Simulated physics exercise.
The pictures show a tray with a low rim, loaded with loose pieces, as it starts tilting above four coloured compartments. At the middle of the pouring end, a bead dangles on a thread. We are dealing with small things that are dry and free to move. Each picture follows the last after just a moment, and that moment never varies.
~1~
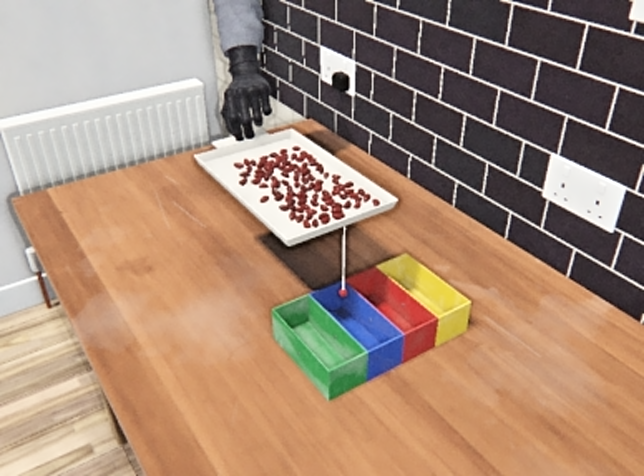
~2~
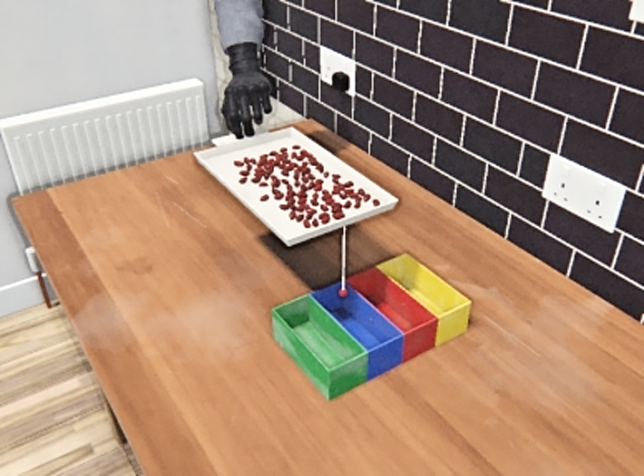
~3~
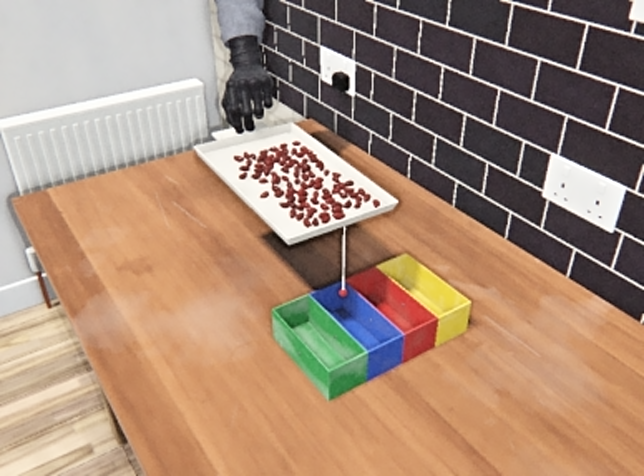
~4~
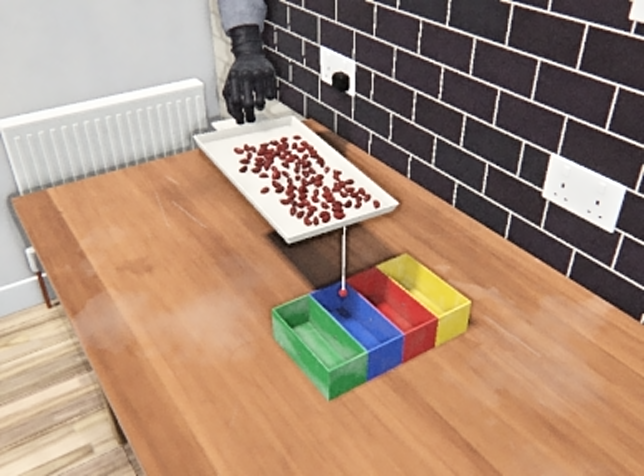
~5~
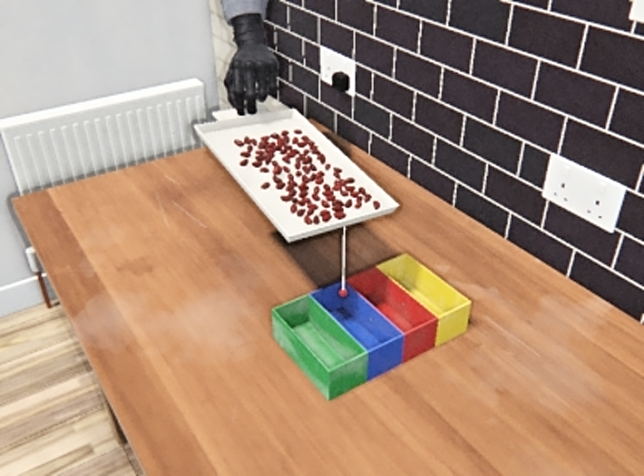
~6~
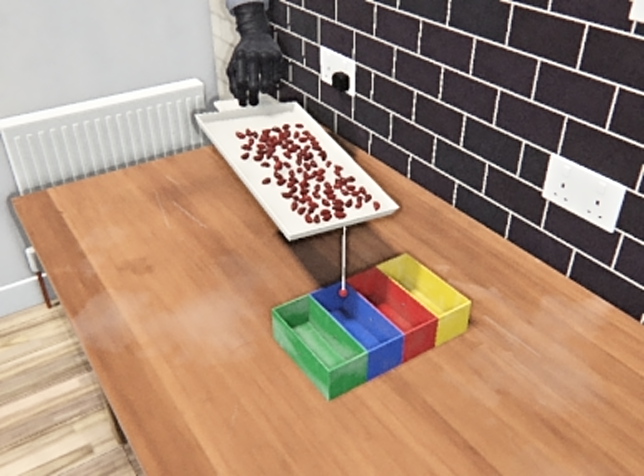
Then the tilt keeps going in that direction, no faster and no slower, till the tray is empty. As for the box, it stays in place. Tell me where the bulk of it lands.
The bulk lands in the red cell.
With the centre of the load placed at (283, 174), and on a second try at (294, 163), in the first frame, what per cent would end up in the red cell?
From the first start you get 50 in a hundred, from the second 60 in a hundred.
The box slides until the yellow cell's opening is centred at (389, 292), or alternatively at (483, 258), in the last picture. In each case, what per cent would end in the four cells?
70 % for the first, 80 % for the second.
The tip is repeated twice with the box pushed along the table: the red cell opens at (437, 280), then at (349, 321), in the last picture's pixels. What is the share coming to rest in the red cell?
Around 20 and then 10 per cent.
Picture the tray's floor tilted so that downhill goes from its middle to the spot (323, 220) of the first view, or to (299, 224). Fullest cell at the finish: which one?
So the first one goes to the green cell and the second to the green cell.
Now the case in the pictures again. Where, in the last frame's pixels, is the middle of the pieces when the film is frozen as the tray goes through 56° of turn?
In the last view, the load is centred near (349, 168).
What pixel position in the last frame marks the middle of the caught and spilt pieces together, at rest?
About (395, 322).
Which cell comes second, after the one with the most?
Second best is yellow.
Soon, tray tipped steeply; all on the tray.
A while on, tray tipped right over; nearly all on the tray; a stray few in the red cell.
Towards the end, tray tipped past a quarter turn; about half in the red cell; about a quarter in the yellow cell; about a quarter in the blue cell; a small part falling or outside the box.
Finally, tray tipped past a quarter turn; about half in the red cell; about a quarter in the yellow cell; about a quarter in the blue cell; none in the green cell; a small part outside the box.
